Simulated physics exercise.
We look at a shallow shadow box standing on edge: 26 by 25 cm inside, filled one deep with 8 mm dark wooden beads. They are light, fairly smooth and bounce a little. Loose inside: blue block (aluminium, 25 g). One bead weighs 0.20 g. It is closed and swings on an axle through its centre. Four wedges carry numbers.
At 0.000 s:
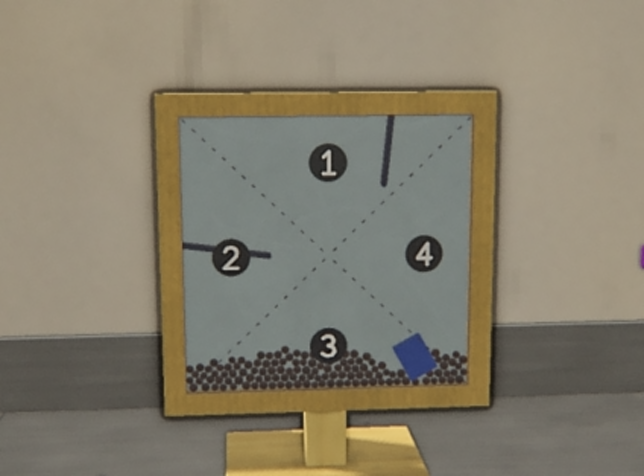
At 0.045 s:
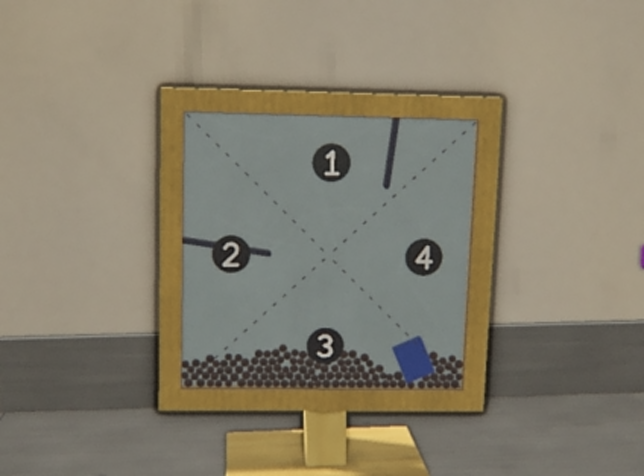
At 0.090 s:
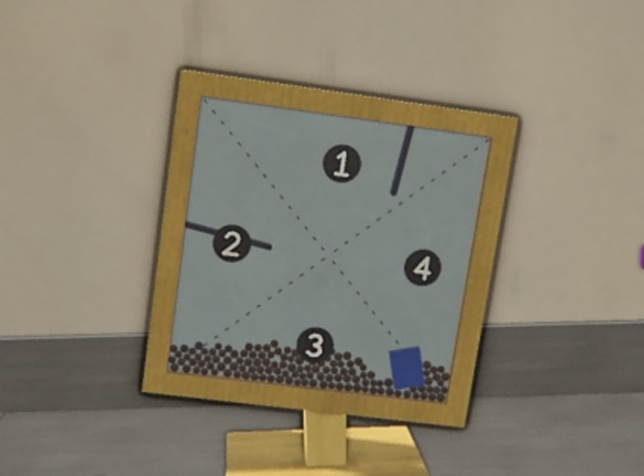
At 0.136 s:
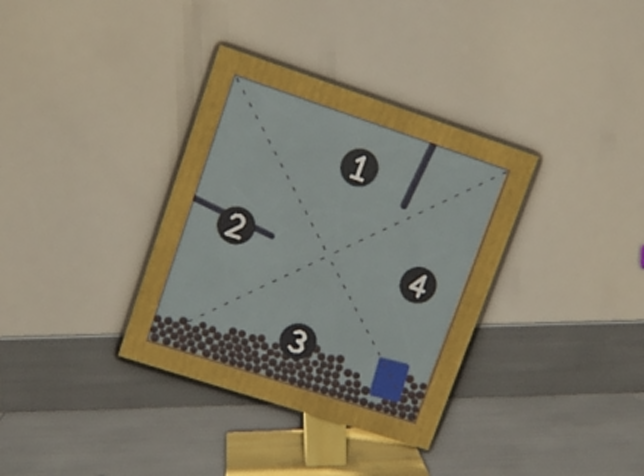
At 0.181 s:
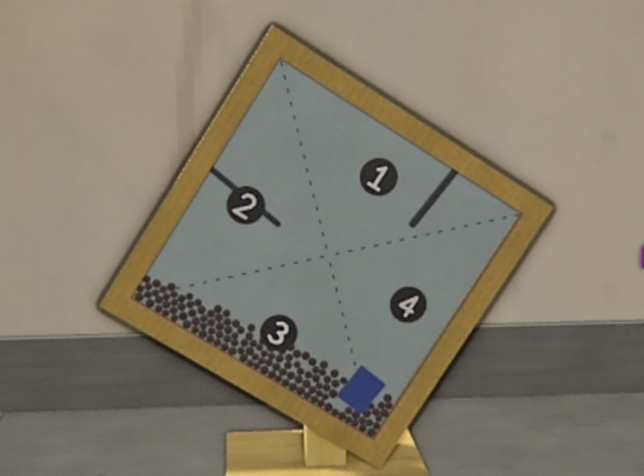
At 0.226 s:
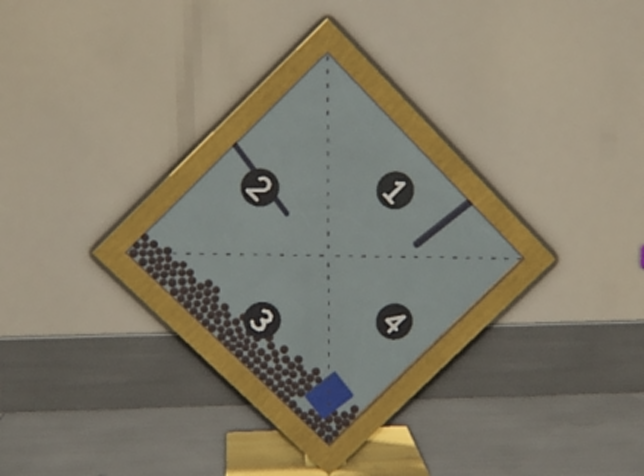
Square yellow-framed box turning clockwise on its stand until corner-up, dark beads and a blue block shifting along its lower side.
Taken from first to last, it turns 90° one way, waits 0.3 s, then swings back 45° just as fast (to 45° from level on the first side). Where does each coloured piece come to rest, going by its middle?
Blue block: 4.
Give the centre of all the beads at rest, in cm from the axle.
Some 3 cm right and 11 cm below.
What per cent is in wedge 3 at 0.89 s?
Some 35 per cent.
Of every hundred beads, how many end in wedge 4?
Some 65 per cent.
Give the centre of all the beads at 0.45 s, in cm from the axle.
About 10 cm left and 3 cm below.
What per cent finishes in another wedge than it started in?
About 60 per cent.
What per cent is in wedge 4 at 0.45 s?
About 15 per cent.
After 0.45 s, it stands 90° clockwise; the beads' middle is 10 cm left of and 3 cm below the centre; no. 3, 85 %, no. 4, 15 %; blue block in no. 4.
After 0.89 s, it stands 68° clockwise; the beads' middle is in line with and 11 cm below the centre; no. 3, 35 %, no. 4, 65 %; blue block in no. 4.
After 1.04 s, it stands 45° clockwise; the beads' middle is 5 cm right of and 10 cm below the centre; no. 3, 30 %, no. 4, 65 %; blue block in no. 4.
Settled by 1.9 s, it stands 45° clockwise; no. 1, 0 %, no. 2, 0 %, no. 3, 35 %, no. 4, 65 %; blue block in no. 4.
